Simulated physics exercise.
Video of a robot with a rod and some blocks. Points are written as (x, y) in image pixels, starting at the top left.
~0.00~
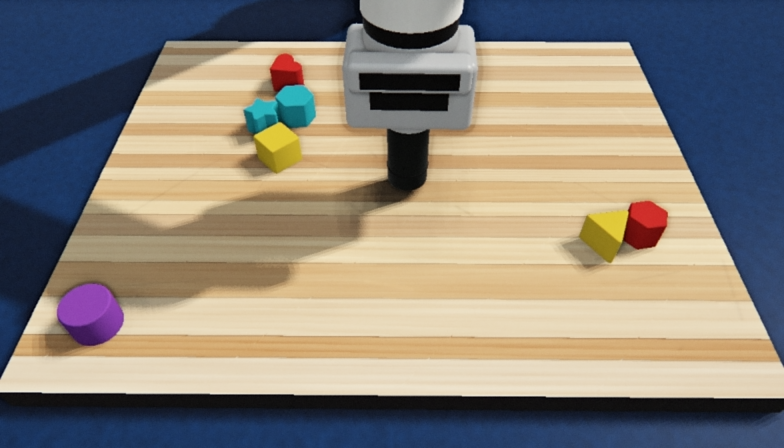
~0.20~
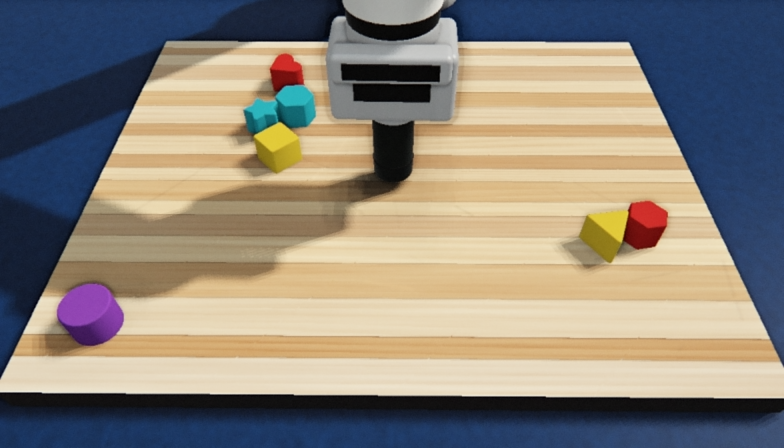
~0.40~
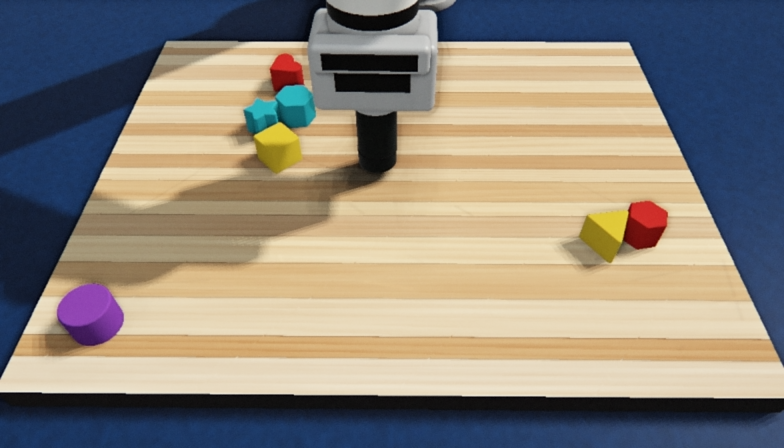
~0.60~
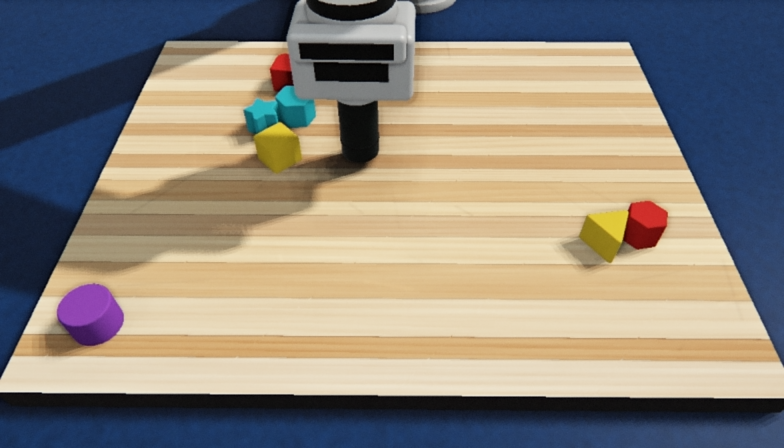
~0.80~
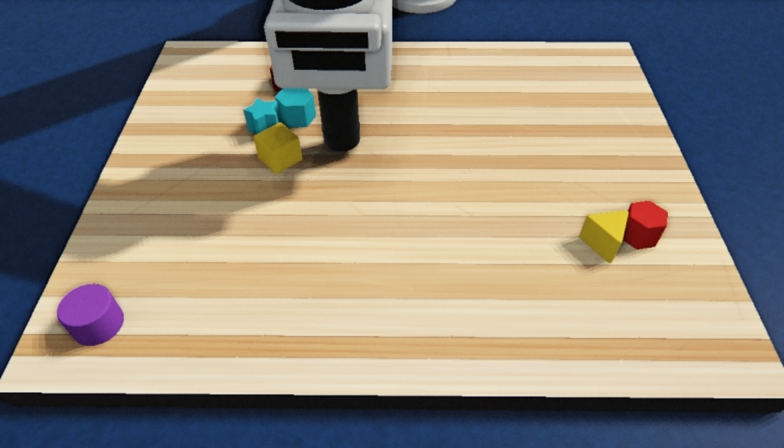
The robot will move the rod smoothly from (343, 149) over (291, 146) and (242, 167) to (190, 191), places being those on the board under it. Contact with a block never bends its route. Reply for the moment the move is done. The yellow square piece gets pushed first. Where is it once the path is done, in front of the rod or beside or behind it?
Kept ahead.
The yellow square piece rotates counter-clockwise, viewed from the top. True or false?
That is true.
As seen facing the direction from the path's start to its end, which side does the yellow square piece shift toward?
The answer is left.
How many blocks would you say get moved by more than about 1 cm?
I reckon the push displaces only one of the blocks by more than 1 cm.
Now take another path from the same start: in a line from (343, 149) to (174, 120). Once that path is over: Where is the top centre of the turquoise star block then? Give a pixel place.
In the picture, it is at (214, 85).
On the path given first. One third of the way, rod at (289, 138); yellow square piece at (258, 142), turned 15° anticlockwise.
Two thirds of the way, rod at (239, 159); yellow square piece at (205, 166), turned 20° anticlockwise.
At the end, rod at (187, 183); turquoise star block unmoved; yellow square piece at (150, 192), turned 25° anticlockwise.
